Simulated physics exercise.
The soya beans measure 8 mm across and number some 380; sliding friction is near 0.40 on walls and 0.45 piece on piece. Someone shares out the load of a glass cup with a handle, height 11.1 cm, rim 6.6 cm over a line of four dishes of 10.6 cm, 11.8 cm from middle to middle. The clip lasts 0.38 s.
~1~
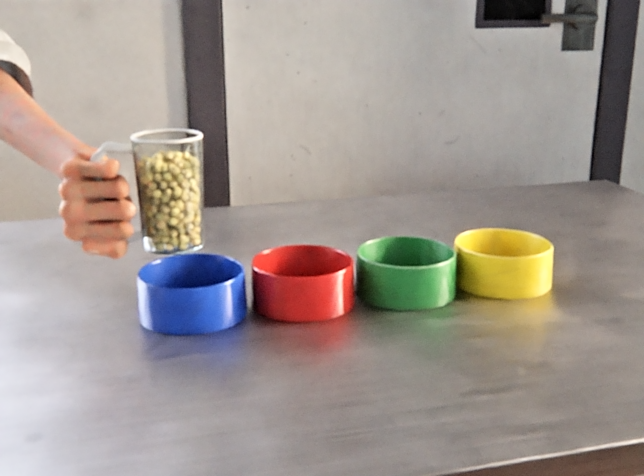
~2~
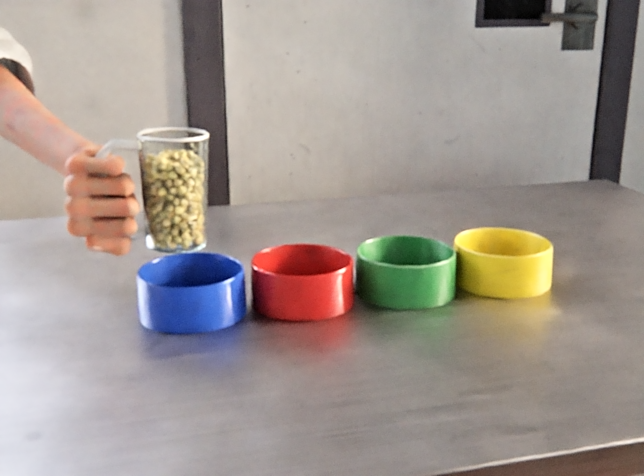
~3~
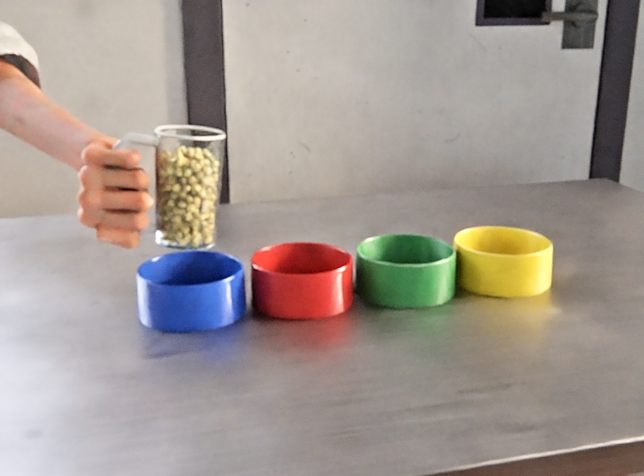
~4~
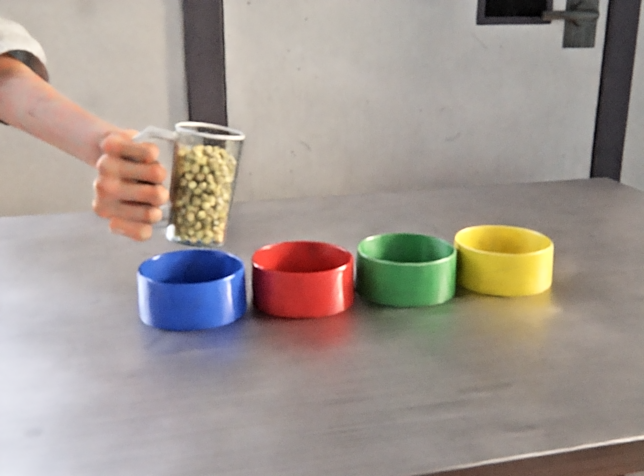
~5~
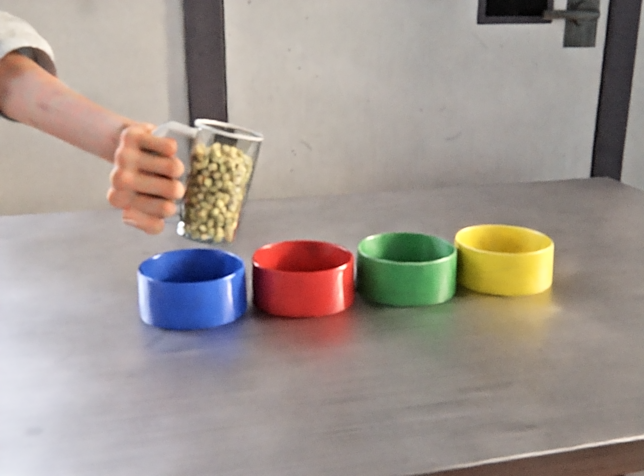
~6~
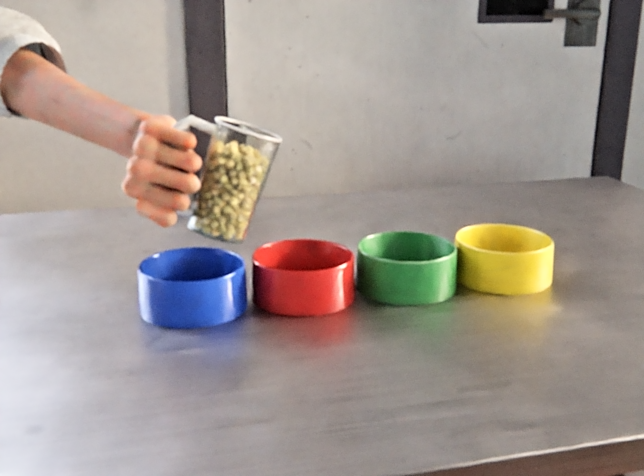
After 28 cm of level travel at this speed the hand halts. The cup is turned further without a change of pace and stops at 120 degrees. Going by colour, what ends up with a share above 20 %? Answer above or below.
Red below, blue below, green below, yellow above, counter below.
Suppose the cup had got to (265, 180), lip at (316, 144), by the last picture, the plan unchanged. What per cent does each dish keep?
Red 0, blue 0, green 0, yellow 100.
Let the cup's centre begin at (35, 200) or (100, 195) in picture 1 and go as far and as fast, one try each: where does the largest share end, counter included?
The winner: Green, then green.
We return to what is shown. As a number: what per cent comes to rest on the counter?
About 0 per cent.
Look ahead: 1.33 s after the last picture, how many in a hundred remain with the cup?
Some 90 per cent of the load.
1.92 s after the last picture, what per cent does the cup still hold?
Some 10 per cent of the load.
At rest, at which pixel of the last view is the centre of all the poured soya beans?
At about (499, 259).
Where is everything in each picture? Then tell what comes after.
The first frame shows cup at (170, 192), tilt 0 degrees, lip at (201, 135), moved 0.0 cm; middle of the pieces at (170, 197); blue dish at (191, 271); red dish at (302, 261); green dish at (406, 252); yellow dish at (503, 243).
The second frame shows cup at (175, 190), tilt 1 degrees, lip at (207, 134), moved 0.5 cm; middle of the pieces at (175, 196).
The third frame shows cup at (188, 188), tilt 6 degrees, lip at (224, 134), moved 1.8 cm; middle of the pieces at (187, 193).
The fourth frame shows cup at (203, 185), tilt 10 degrees, lip at (243, 135), moved 3.2 cm; middle of the pieces at (202, 191).
The fifth frame shows cup at (218, 184), tilt 15 degrees, lip at (261, 137), moved 4.6 cm; middle of the pieces at (216, 189).
The sixth frame shows cup at (232, 182), tilt 19 degrees, lip at (279, 139), moved 6.1 cm; middle of the pieces at (231, 187); blue dish at (192, 264); red dish at (303, 255); green dish at (407, 247); yellow dish at (504, 239).
Then, 0.80 s after the last picture, tilt 66 degrees; cup holds 100 %.
Then, 1.33 s after the last picture, tilt 97 degrees; cup holds 90 %, yellow 10 %.
Then, 1.92 s after the last picture, tilt 120 degrees; cup holds 10 %, yellow 90 %.
In the end, red 0 %, blue 0 %, green 0 %, yellow 100 %, counter 0 %.
